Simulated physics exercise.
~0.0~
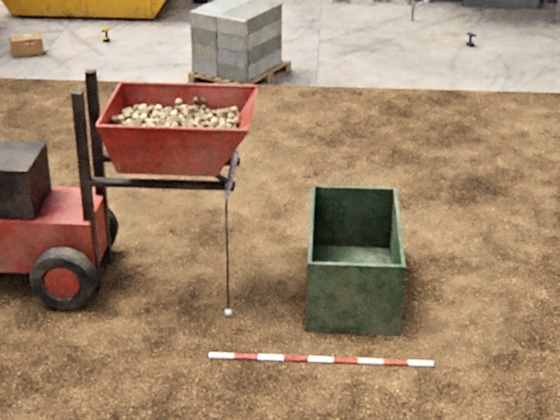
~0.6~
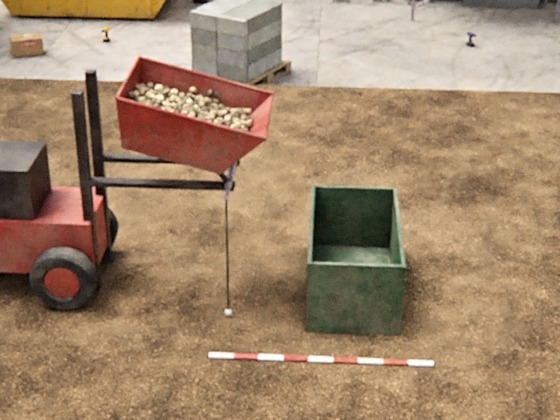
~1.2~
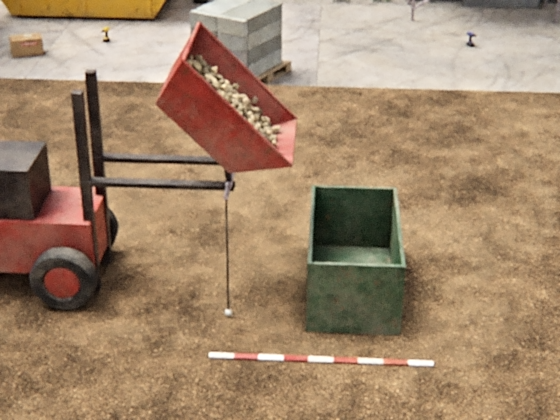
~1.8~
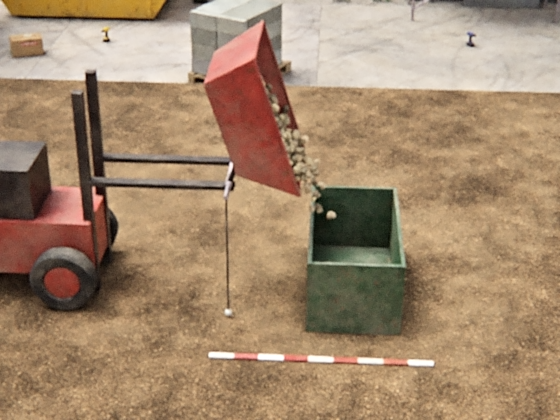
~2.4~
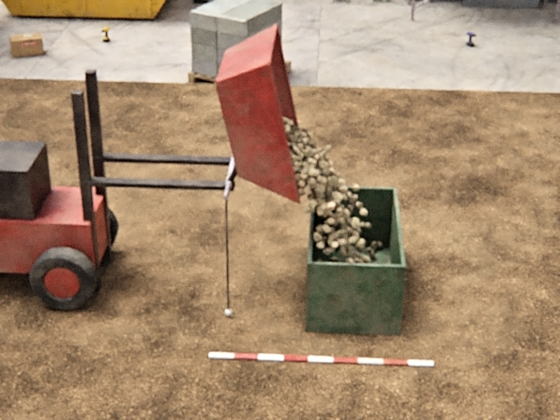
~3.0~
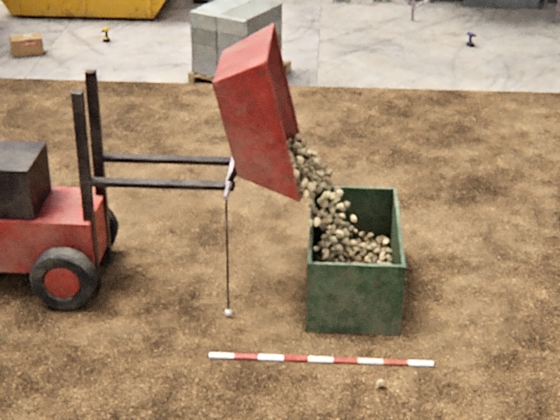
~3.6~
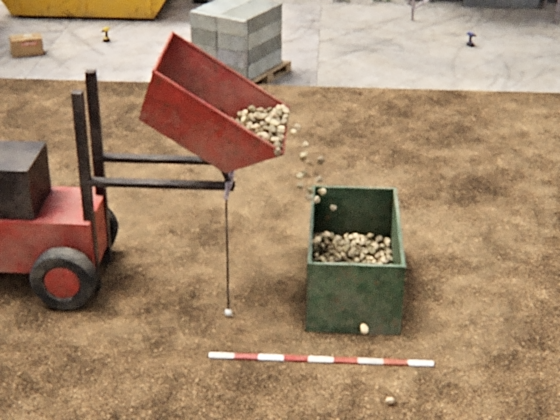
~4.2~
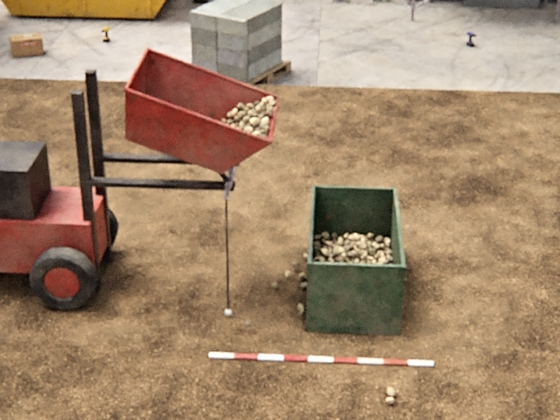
Red forklift skip tipping pale stones rightward into a green bin, then tilting partway back with some stones left inside.
